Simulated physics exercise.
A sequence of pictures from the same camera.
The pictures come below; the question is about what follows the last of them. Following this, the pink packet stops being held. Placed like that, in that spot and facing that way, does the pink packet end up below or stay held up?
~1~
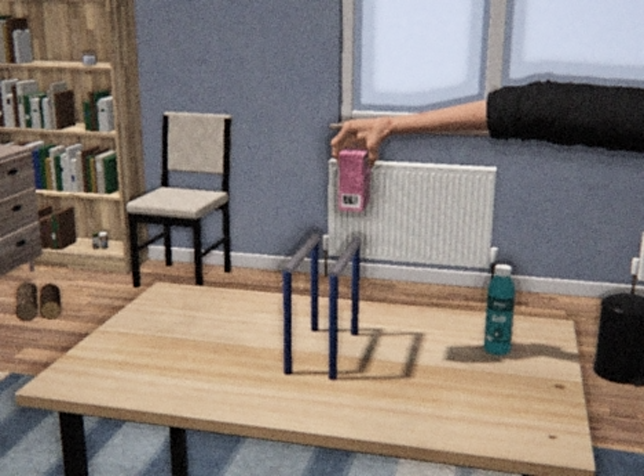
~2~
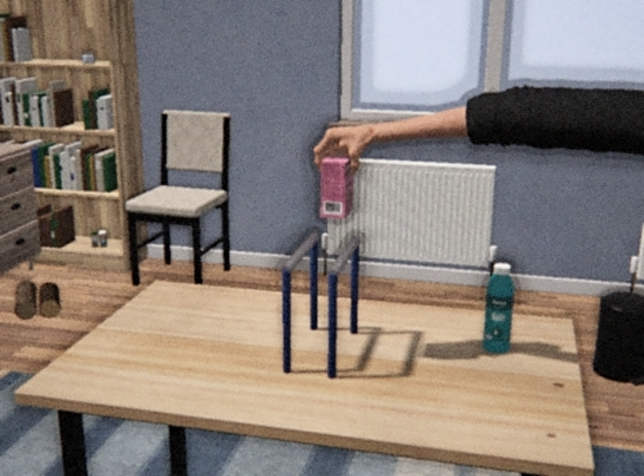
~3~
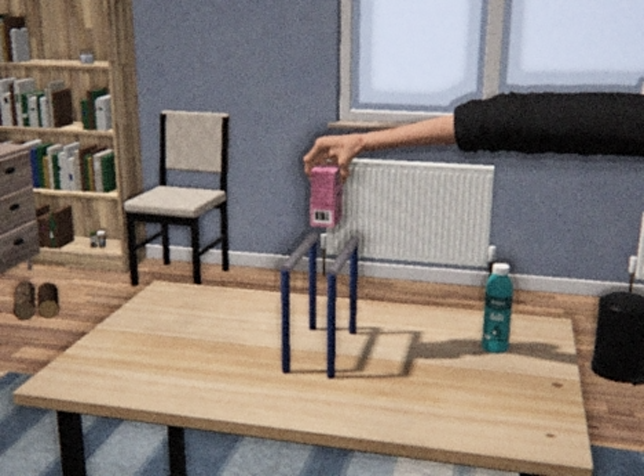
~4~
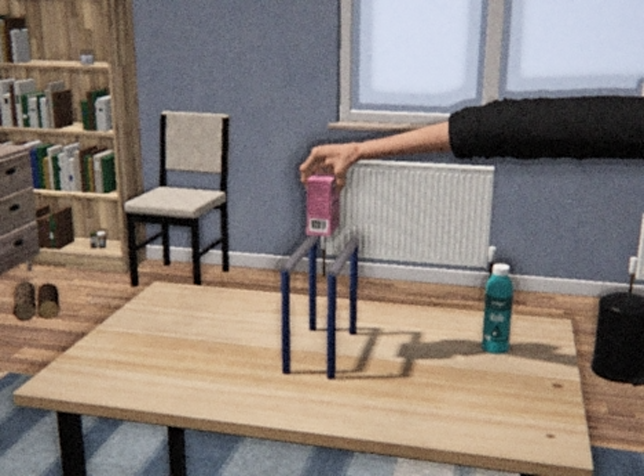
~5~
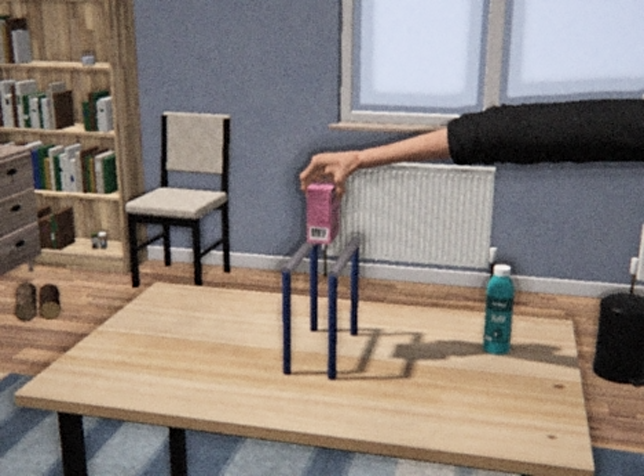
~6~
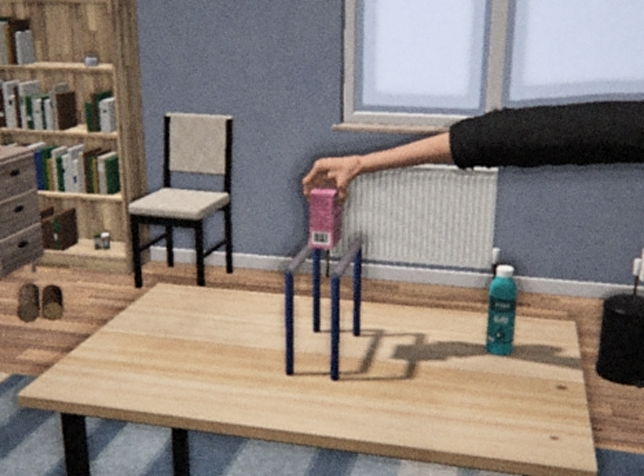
The gap lets it pass.
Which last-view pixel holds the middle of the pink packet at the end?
The object ends up somewhere near (326, 329).
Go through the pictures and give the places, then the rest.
In the first picture, on its way; pink packet (355, 179); turquoise bottle (500, 309).
In the second picture, on its way; pink packet (338, 186); turquoise bottle (499, 308).
In the third picture, on its way; pink packet (327, 195); turquoise bottle (498, 308).
In the fourth picture, on its way; pink packet (324, 203); turquoise bottle (498, 308).
In the fifth picture, on its way; pink packet (324, 212); turquoise bottle (499, 309).
In the sixth picture, held still over the gap; pink packet (326, 216); turquoise bottle (502, 310).
Then, 0.20 s past the last view, pink packet displaced a little near (326, 237).
Then, 0.30 s past the last view, pink packet displaced well along near (326, 297).
Then, 0.40 s past the last view, pink packet displaced well along near (326, 326).
Finally, moved from the start, pink packet; turquoise bottle still in place. Final places as the last picture's camera would see them, pink packet near (326, 330). The packet drops through.
